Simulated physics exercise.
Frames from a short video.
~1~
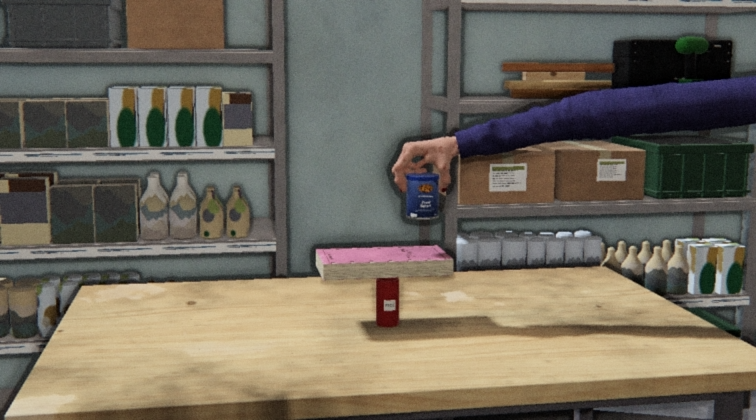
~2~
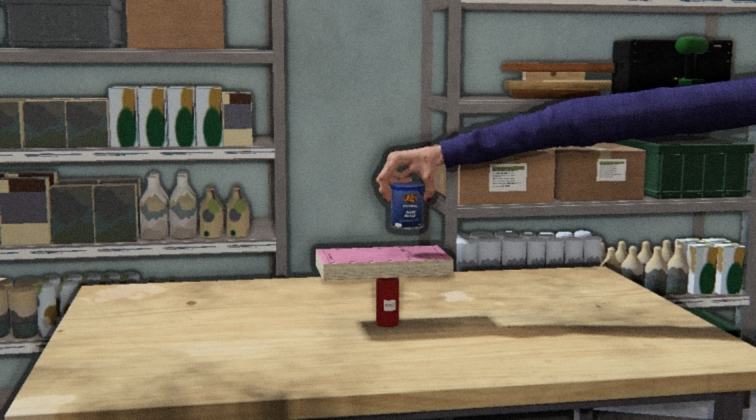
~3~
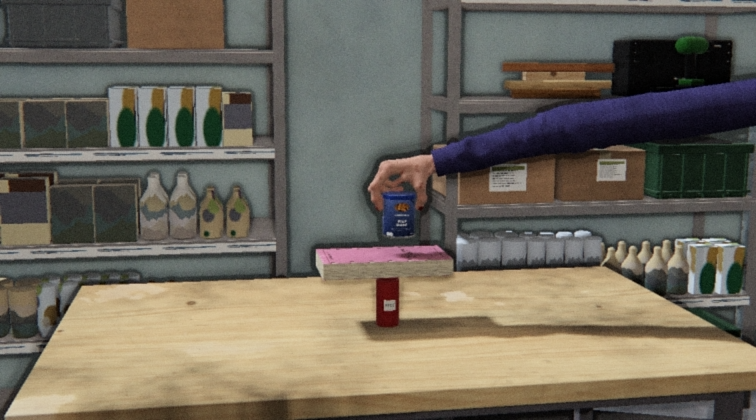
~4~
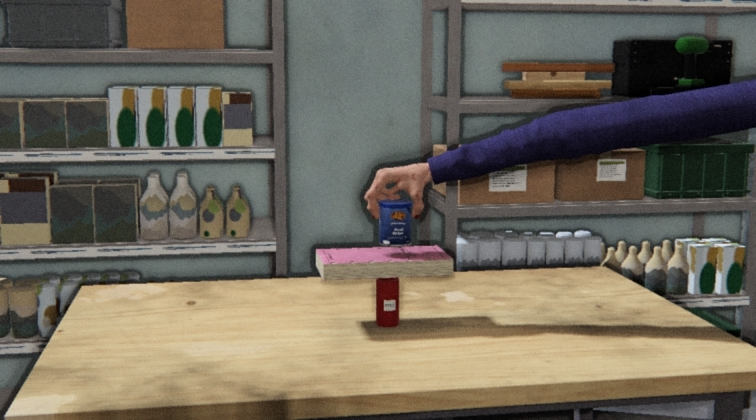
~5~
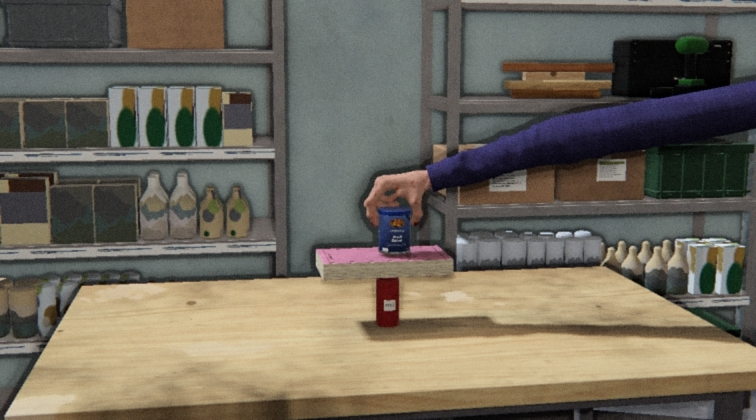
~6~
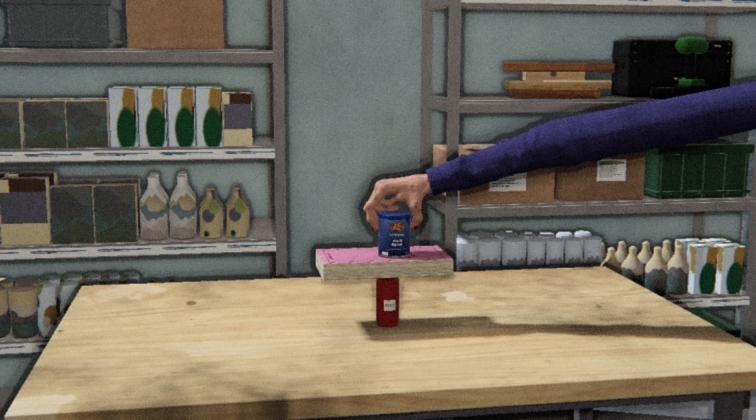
In a storeroom lined with shelves of boxes and bottles, a hand in a purple sleeve holds a blue tin above a pink-topped board resting on a red shaker on a wooden table. The hand moves the tin slightly left and lowers it onto the board, keeping its grip.
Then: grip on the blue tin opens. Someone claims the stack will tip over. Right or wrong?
Wrong, it stays upright.
Then, 0.20 s later than the last frame, all is still.
Then, 0.50 s later than the last frame, blue tin resting near (394, 235).
When it is over, all 3 as before. End places, in pixels of the last picture, blue tin near (394, 235). The stack stays up.
